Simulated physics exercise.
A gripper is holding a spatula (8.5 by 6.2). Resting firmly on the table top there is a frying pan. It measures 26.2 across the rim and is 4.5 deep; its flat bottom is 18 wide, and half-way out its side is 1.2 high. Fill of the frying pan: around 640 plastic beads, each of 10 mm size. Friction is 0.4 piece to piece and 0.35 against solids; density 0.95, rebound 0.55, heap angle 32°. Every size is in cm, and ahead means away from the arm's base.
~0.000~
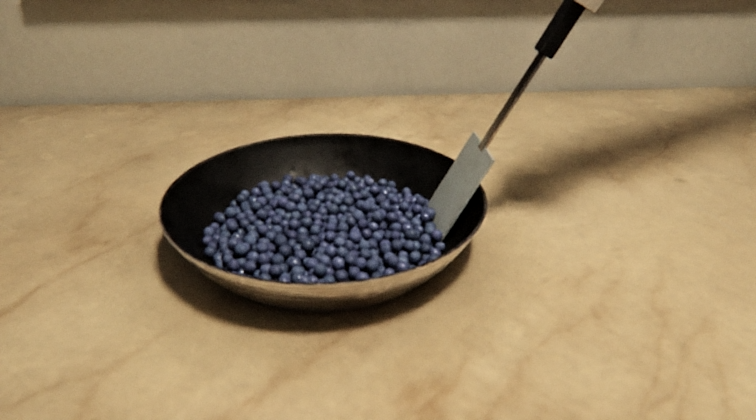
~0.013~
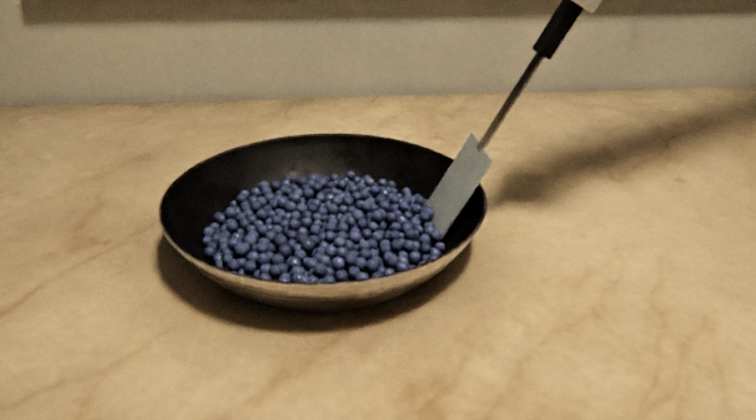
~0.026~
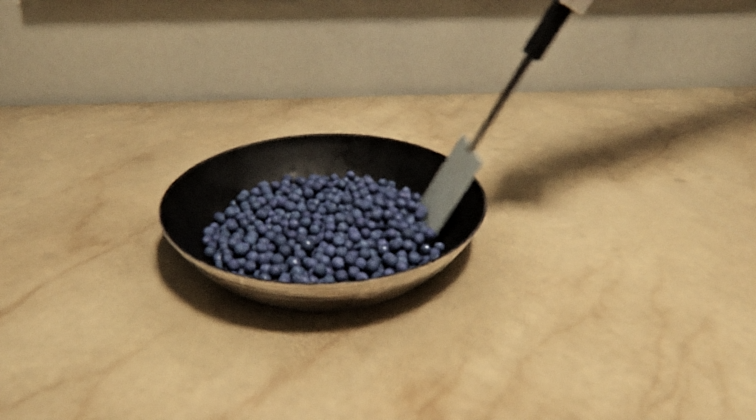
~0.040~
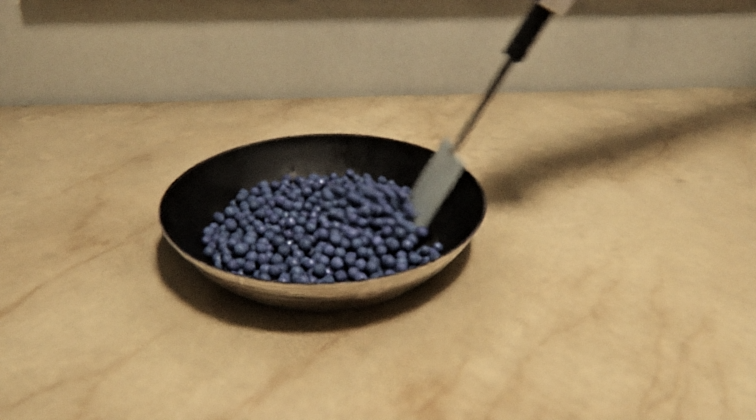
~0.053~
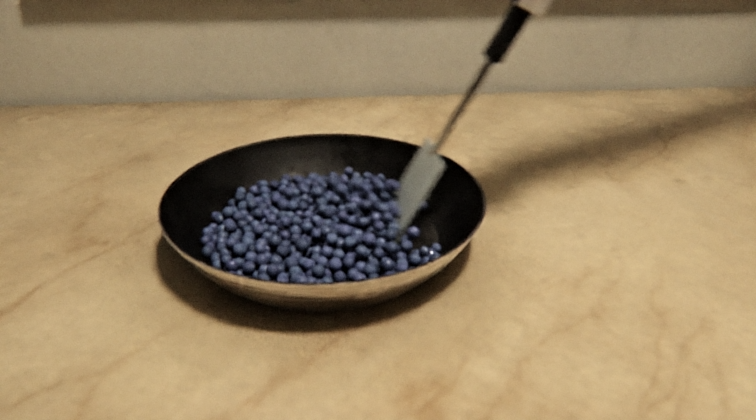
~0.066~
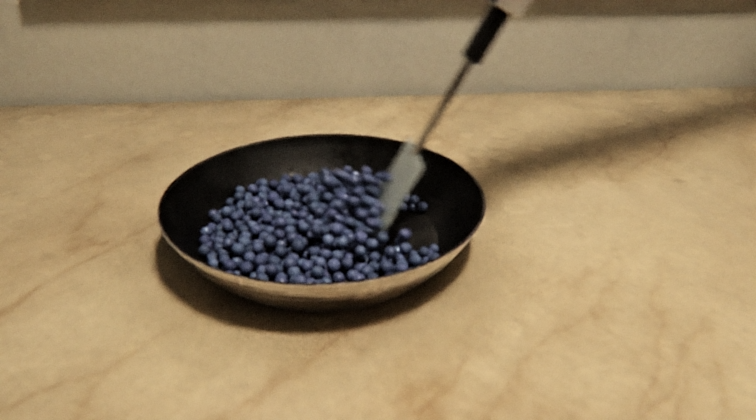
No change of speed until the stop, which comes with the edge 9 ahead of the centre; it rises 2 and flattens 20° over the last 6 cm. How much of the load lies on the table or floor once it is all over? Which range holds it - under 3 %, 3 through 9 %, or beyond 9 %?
The range beyond 9 % holds it.
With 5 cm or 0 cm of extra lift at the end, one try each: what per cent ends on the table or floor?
I'd say close to 15 percent for the first and close to 10 percent for the second.
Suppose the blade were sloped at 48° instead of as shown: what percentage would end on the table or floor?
I'd expect near 10 percent then.
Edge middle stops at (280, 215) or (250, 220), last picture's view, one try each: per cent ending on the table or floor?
Try 1: Approx. 5 %; try 2: Approx. 5 %.
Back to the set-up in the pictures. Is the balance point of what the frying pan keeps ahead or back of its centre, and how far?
The kept load is shifted forward by about 3.0 cm.
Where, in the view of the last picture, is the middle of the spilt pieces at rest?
Around pixel (5, 241).
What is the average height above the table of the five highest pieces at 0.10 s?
I'd put it close to 6 cm.
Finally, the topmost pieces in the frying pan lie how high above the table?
4.5 cm.
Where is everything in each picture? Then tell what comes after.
The first picture shows the spatula top edge at (484, 145), sloping 62°; upper third of the load around (333, 221), from x 210 to 440, top at y 175; 637 in the frying pan.
The second picture shows the spatula top edge at (482, 146), sloping 62°; upper third of the load around (333, 221), from x 205 to 440, top at y 175.
The third picture shows the spatula top edge at (472, 148), sloping 62°; upper third of the load around (338, 219), from x 205 to 440, top at y 175.
The fourth picture shows the spatula top edge at (455, 150), sloping 62°; upper third of the load around (344, 217), from x 205 to 440, top at y 175.
The fifth picture shows the spatula top edge at (435, 151), sloping 62°; upper third of the load around (339, 214), from x 205 to 435, top at y 170.
The sixth picture shows the spatula top edge at (416, 152), sloping 62°; upper third of the load around (332, 213), from x 205 to 435, top at y 170; 637 in the frying pan.
After 0.10 s, sloping 62°, highest piece 7 above the table; 637 in the frying pan.
After 0.13 s, sloping 57°, highest piece 7 above the table; 637 in the frying pan.
After 0.35 s, sloping 42°, highest piece 9 above the table; 549 in the frying pan, 65 on the table or floor, 23 on the blade or in flight.
After 1.40 s, sloping 42°, highest piece 4 above the table; 549 in the frying pan, 88 on the table or floor.
In the end, 549 in the frying pan, 88 on the table or floor. That is 14 % on the table or floor.
